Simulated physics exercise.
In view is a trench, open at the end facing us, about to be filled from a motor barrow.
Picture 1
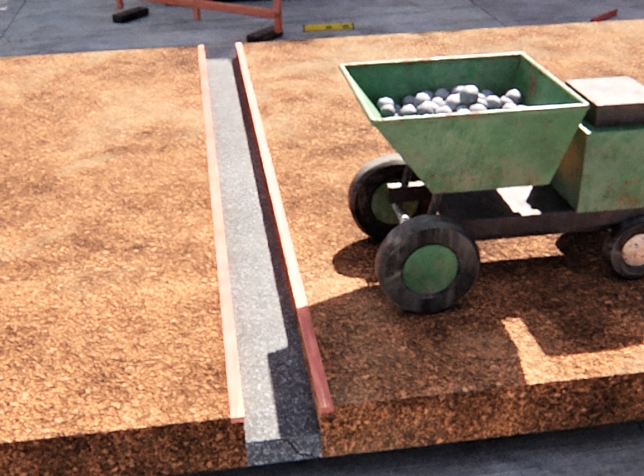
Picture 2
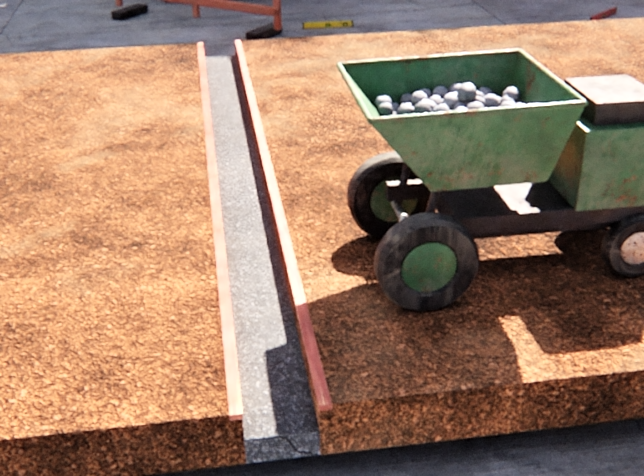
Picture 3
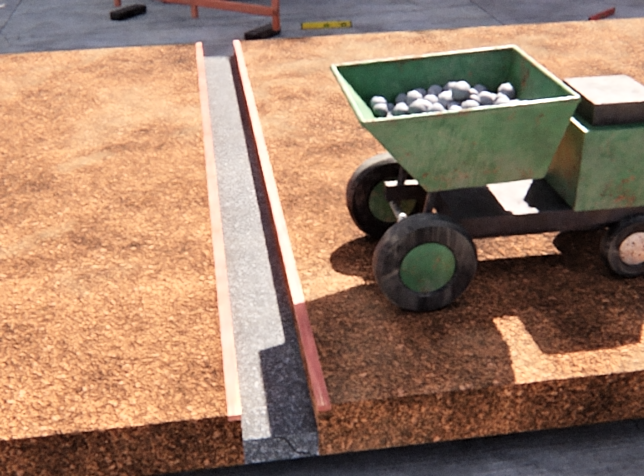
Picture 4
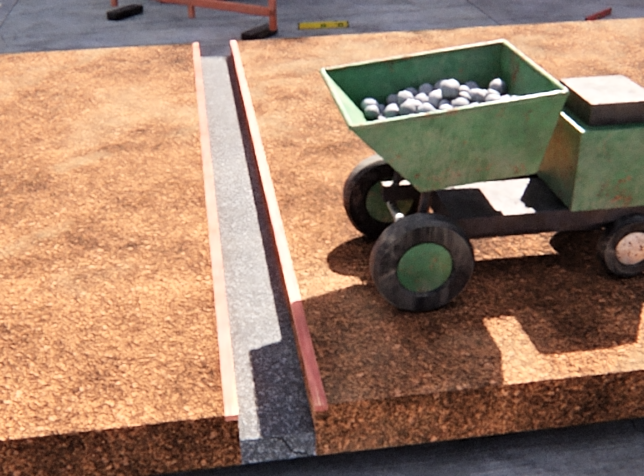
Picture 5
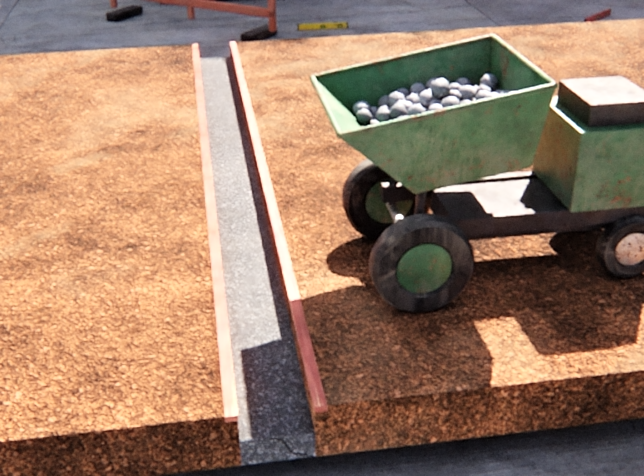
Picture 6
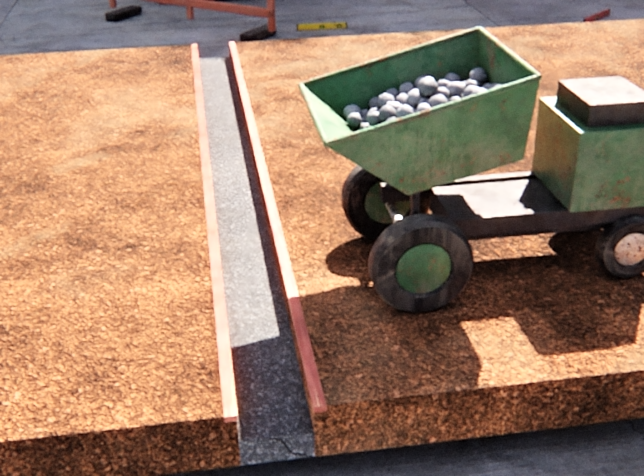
The video shows a green motor barrow carrying round grey cobbles beside a narrow, shallow trench edged with boards. Its skip starts level, then gradually tilts a little to the left toward the trench, the cobbles still inside.
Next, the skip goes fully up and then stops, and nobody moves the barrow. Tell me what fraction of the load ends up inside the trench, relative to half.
Inside the trench ends up under half of the load.
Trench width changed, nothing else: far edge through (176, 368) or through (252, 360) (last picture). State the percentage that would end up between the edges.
You'd get 80 in a hundred the first time and 0 in a hundred the second.
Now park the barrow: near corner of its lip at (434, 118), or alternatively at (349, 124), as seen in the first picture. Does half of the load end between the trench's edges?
Well, the first try gives the bigger portion, and the second gives a smaller portion.
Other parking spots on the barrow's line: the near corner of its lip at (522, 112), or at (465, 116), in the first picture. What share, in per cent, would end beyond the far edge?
It comes out near 0 in a hundred for the first and near 0 in a hundred for the second.
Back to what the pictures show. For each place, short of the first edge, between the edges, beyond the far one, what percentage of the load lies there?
Out of a hundred, short 0, between 35, beyond 55.
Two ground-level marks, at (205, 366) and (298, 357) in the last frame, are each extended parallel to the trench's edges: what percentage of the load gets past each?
That's 40 in a hundred for the first and 90 in a hundred for the second.
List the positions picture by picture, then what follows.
Lip of the skip at (373, 122), level; top of the load at (477, 115), round cobbles; first edge of the trench at (314, 355); far edge at (232, 364), the trench under half as wide as the skip, and shallow for its width, in the first frame.
Lip of the skip at (371, 121), level; top of the load at (475, 112), in the second frame.
Lip of the skip at (363, 124), tipped barely; top of the load at (469, 111), in the third frame.
Lip of the skip at (352, 128), tipped a little; top of the load at (459, 109), in the fourth frame.
Lip of the skip at (340, 136), tipped a little; top of the load at (484, 100), in the fifth frame.
Lip of the skip at (326, 144), tipped a little; top of the load at (472, 95); first edge of the trench at (308, 355); far edge at (225, 363), in the sixth frame.
Soon after the last picture, skip tipped steeply; all in the skip.
A little later, skip tipped right over; most in the skip; a small part in or heaped over the trench; a small part beyond it.
Later still, skip tipped right over; a small part in the skip; about a third in or heaped over the trench; about half beyond it.
At rest, skip tipped right over; a small part in the skip; about a third in or heaped over the trench; about half beyond it.
